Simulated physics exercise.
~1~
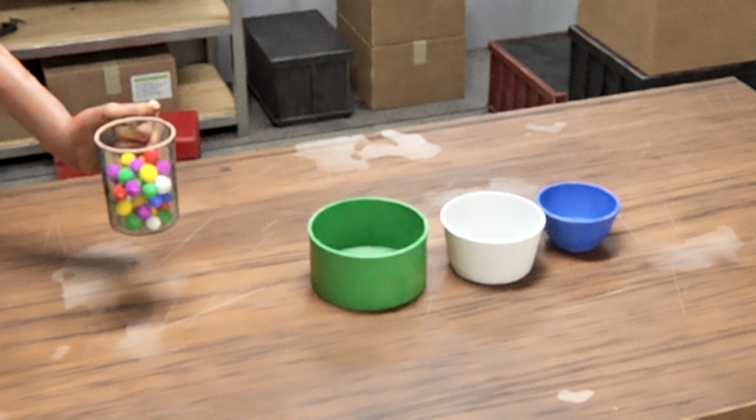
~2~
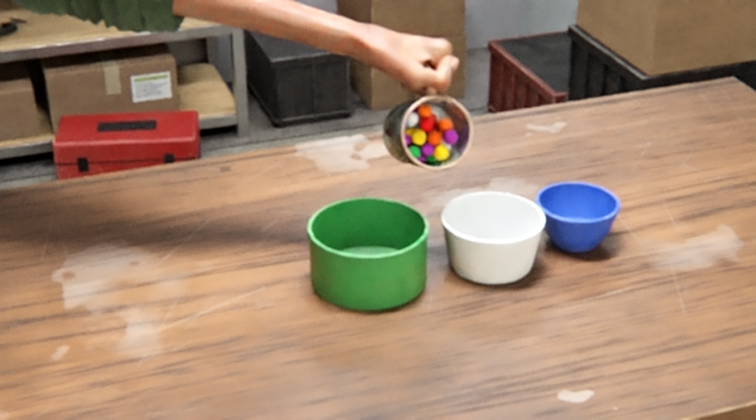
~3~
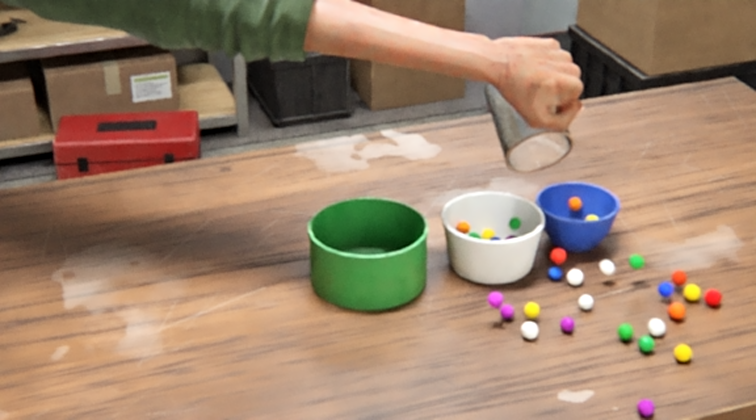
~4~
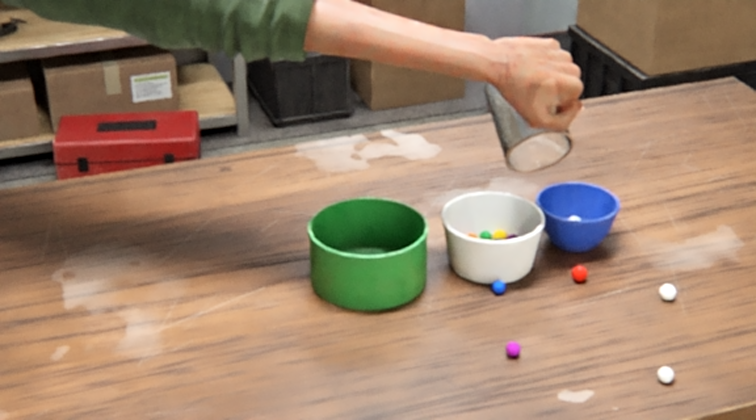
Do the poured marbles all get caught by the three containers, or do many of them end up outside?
Many of the marbles end up outside the containers. The white dish catches a good share, the blue bowl gets only a few, and the green pot gets none.
